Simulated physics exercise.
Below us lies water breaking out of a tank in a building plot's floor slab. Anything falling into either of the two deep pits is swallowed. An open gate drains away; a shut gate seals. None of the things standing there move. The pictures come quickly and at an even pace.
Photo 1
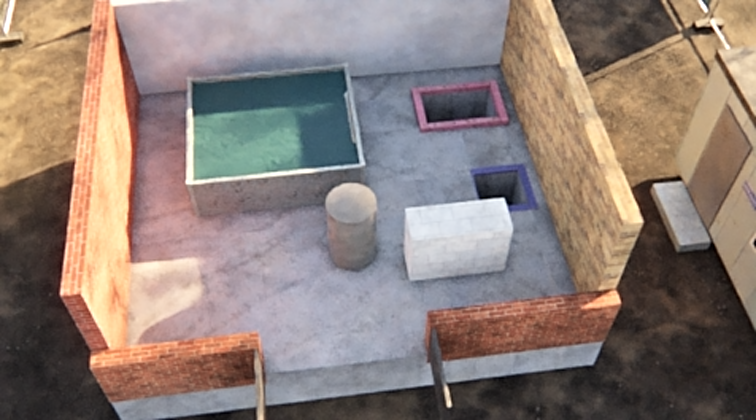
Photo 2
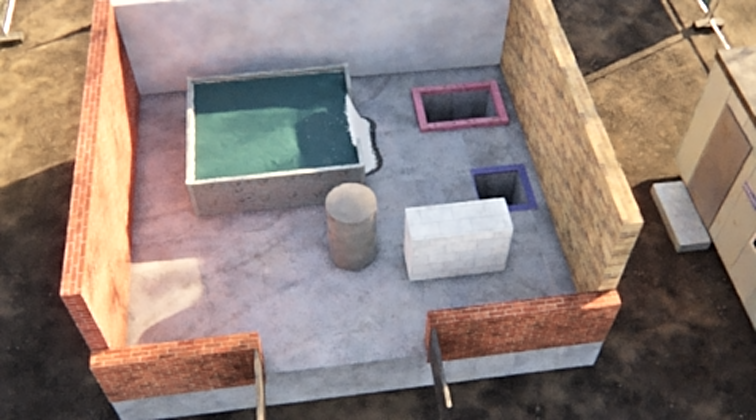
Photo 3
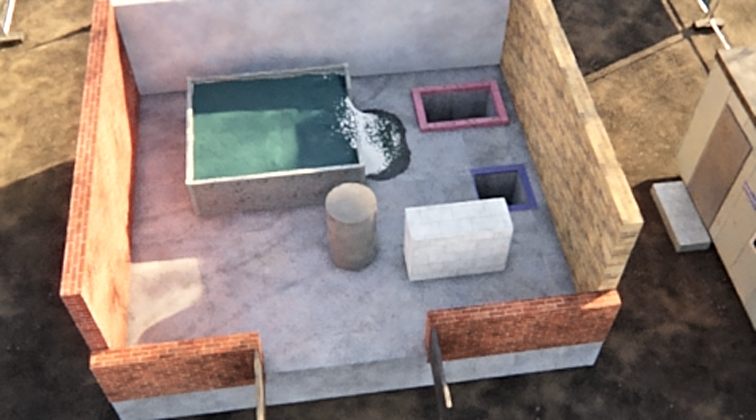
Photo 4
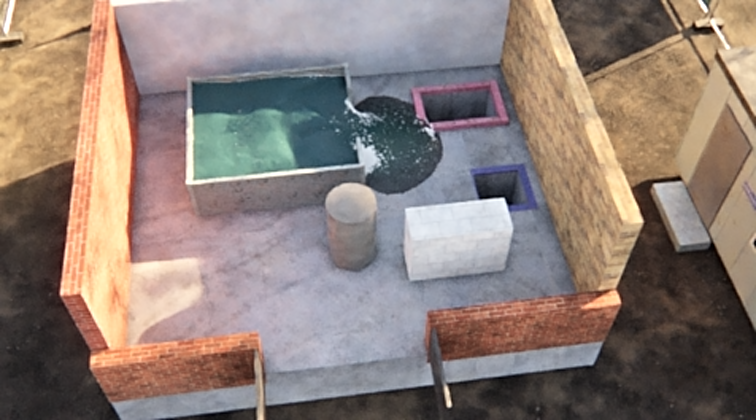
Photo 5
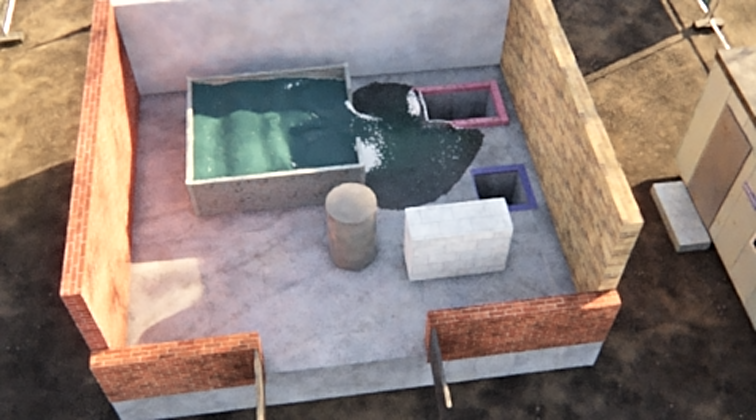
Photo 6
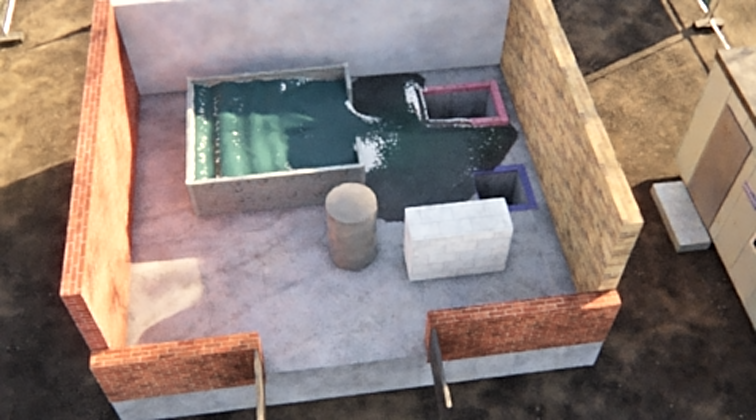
At the start, a tank of green water sits still on the floor of a walled building plot, near a cylinder and a pale block. Water then bursts through its right side, foaming onto the slab, and spreads rightward in a dark sheet around the pink-edged opening and up to the blue-edged one.
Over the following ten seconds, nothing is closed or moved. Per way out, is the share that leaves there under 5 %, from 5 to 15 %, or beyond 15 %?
In the end: The gate sees under 5 % leave; the pink pit sees beyond 15 % leave; the blue pit sees beyond 15 % leave.
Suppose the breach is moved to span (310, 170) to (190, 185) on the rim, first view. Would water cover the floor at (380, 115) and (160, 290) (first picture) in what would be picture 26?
Point one not reached, point two waterlogged.
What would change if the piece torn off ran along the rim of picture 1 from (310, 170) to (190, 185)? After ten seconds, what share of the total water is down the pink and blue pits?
Pink 0 %, blue 4 %.
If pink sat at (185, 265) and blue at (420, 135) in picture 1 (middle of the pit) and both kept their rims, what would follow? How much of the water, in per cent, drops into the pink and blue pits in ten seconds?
Estimated shares - pink: 0 %; blue: 50 %.
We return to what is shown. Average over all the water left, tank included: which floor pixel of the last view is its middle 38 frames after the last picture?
Centre of the water: Near (345, 159).
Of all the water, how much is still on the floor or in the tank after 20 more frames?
72 in a hundred.
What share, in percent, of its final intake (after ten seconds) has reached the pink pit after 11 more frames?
I make it 35 per cent.
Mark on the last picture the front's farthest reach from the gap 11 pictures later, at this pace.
By then the tip should be at about (584, 320).
A moment on, water covers 25 % of the floor; the gate 0 %, the pink pit 4 %, the blue pit 2 %.
Next, water covers 35 % of the floor; the gate 0 %, the pink pit 8 %, the blue pit 6 %.
Then, water covers 40 % of the floor; the gate 0 %, the pink pit 15 %, the blue pit 12 %.
Later, water covers 60 % of the floor; the gate 0 %, the pink pit 22 %, the blue pit 20 %.
In the end, water covers 90 % of the floor; the gate 1 %, the pink pit 24 %, the blue pit 29 %.
